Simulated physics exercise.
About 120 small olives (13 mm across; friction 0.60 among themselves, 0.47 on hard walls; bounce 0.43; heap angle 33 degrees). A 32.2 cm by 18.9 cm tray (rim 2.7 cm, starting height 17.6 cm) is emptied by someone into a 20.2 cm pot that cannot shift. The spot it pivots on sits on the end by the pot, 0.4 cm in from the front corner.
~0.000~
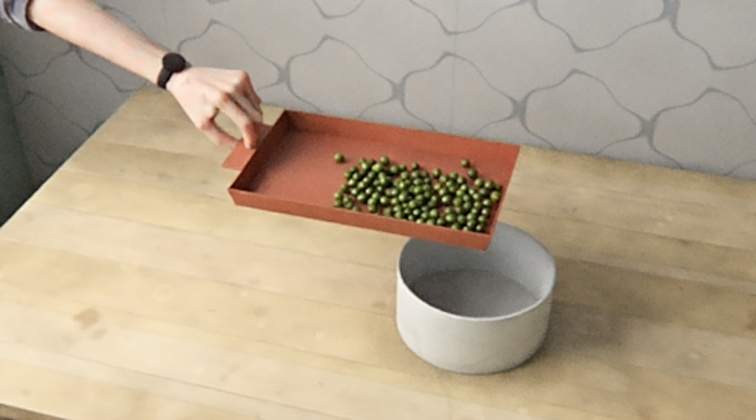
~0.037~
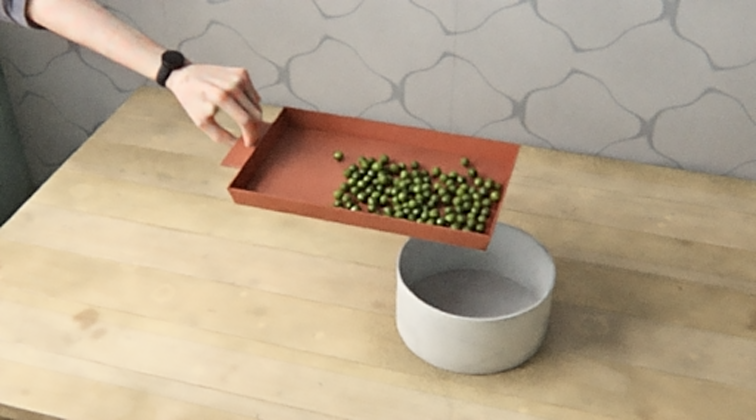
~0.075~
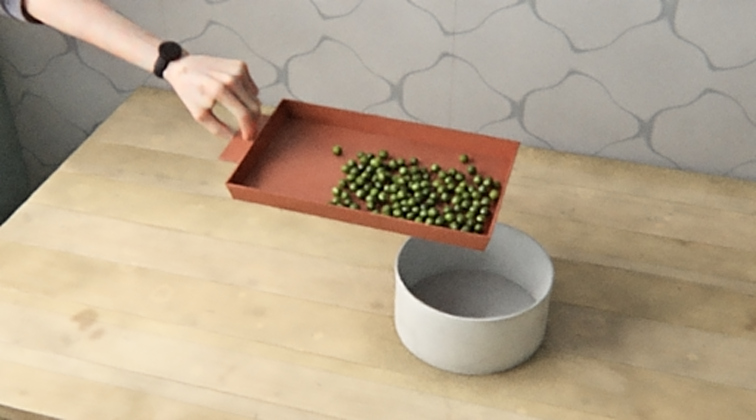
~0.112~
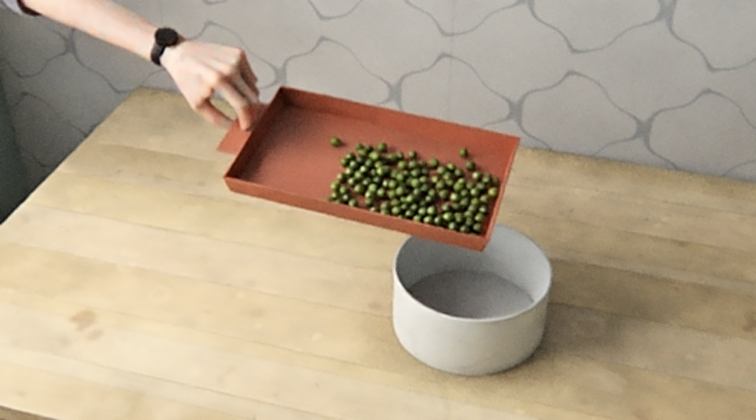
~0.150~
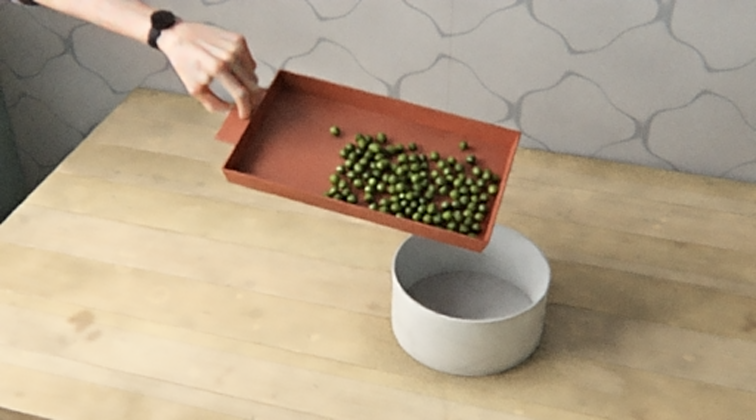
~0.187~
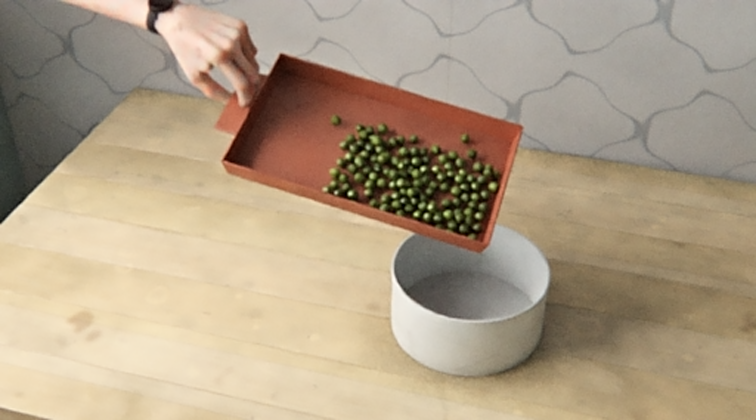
In this clip, a hand wearing a dark watch holds a reddish tray of small green olives above a pale round pot on a wooden table, then gradually raises the tray's left end, steepening its slant while the olives barely shift.
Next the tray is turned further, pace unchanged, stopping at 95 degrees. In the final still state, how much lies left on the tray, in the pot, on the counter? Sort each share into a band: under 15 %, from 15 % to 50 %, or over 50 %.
Tray: Under 15 %; pot: Under 15 %; counter: Over 50 %.
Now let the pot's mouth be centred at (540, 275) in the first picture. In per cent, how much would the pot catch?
Close to 5 in a hundred.
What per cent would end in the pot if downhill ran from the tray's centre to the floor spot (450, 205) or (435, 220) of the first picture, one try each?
That would be close to 35 per cent and then close to 0 per cent.
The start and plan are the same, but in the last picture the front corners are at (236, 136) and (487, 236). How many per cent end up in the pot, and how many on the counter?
You'd end with pot at 40 and counter at 60.
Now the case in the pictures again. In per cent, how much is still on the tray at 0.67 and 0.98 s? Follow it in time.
Around 100 first, about 10 after.
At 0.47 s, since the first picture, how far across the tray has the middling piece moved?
About 2 cm.
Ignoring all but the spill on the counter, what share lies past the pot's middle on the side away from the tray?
Roughly 90 per cent.
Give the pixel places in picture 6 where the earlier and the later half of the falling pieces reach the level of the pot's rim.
(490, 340) first, (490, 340) later, roughly.
After 0.47 s, tilt 55 degrees; the tray holds 100 %, the pot 0 %.
After 0.67 s, tilt 82 degrees; the tray holds 100 %, the pot 0 %.
After 0.98 s, tilt 95 degrees; the tray holds 10 %, the pot 0 %.
By 2.0 s all is still; tray 0 %, pot 0 %, counter 100 %.
